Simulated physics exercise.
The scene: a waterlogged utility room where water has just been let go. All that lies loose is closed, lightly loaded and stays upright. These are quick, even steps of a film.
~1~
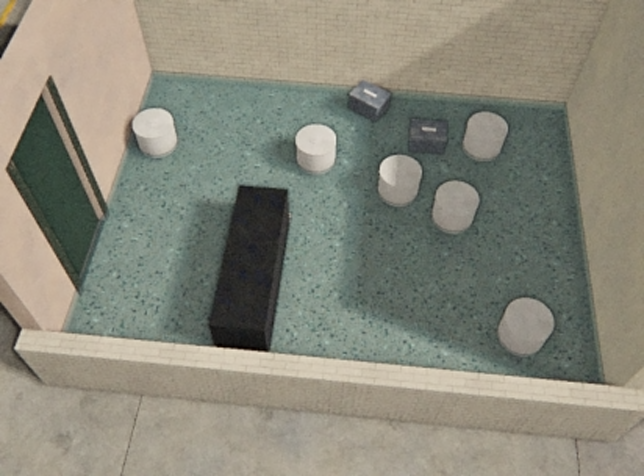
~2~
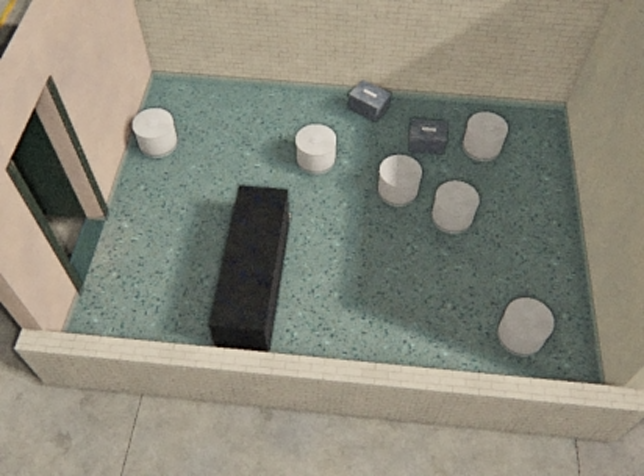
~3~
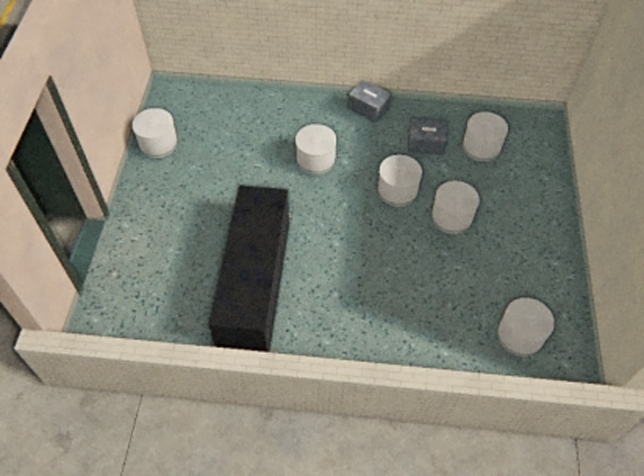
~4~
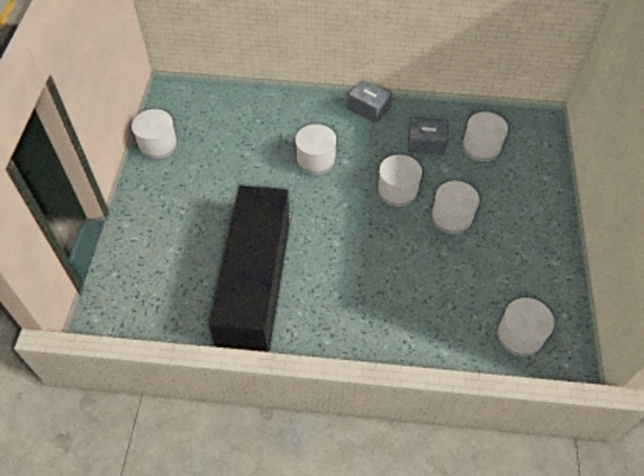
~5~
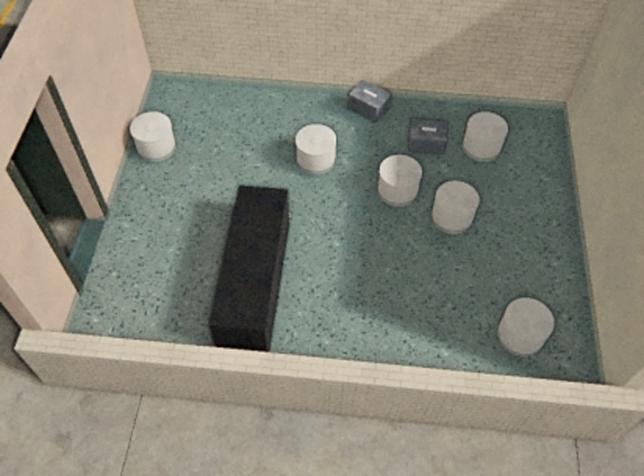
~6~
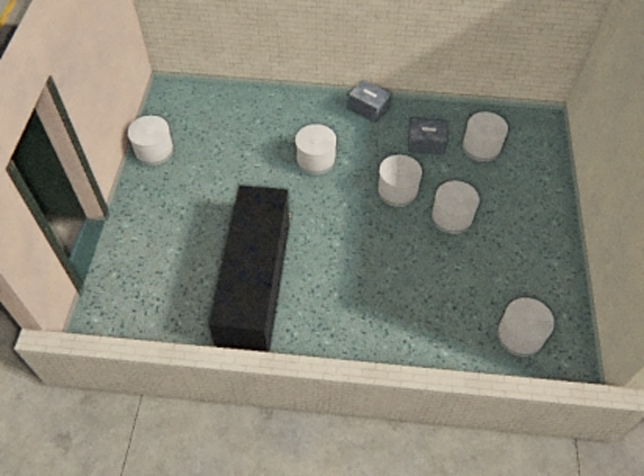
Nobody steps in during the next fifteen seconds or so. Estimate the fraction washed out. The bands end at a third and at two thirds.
Share: Not even a third.
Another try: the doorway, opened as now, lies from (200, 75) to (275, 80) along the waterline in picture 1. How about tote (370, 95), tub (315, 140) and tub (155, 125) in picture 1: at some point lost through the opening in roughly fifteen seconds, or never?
As listed: Washed out, gone, gone.
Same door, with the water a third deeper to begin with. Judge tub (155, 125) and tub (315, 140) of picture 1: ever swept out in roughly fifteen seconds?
In turn: Carried outside, gone.
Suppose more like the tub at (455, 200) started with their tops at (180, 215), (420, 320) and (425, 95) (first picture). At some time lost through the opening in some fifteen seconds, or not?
In that order: Yes, no, kept in.
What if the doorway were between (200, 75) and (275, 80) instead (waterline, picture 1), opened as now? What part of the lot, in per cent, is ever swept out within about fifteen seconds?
Roughly 50 per cent.
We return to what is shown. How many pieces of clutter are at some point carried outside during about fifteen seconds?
2 of them.
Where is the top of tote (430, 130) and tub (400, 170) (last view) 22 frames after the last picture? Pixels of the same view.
At about (361, 120) and (316, 148).
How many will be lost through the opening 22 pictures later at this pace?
That makes 1.
A moment on, 0 of 8 are out; 8 afloat.
Next, 1 of 8 are out; 7 afloat.
Later, 1 of 8 are out; 7 afloat.
In the end, 2 of 8 are out; 6 afloat.
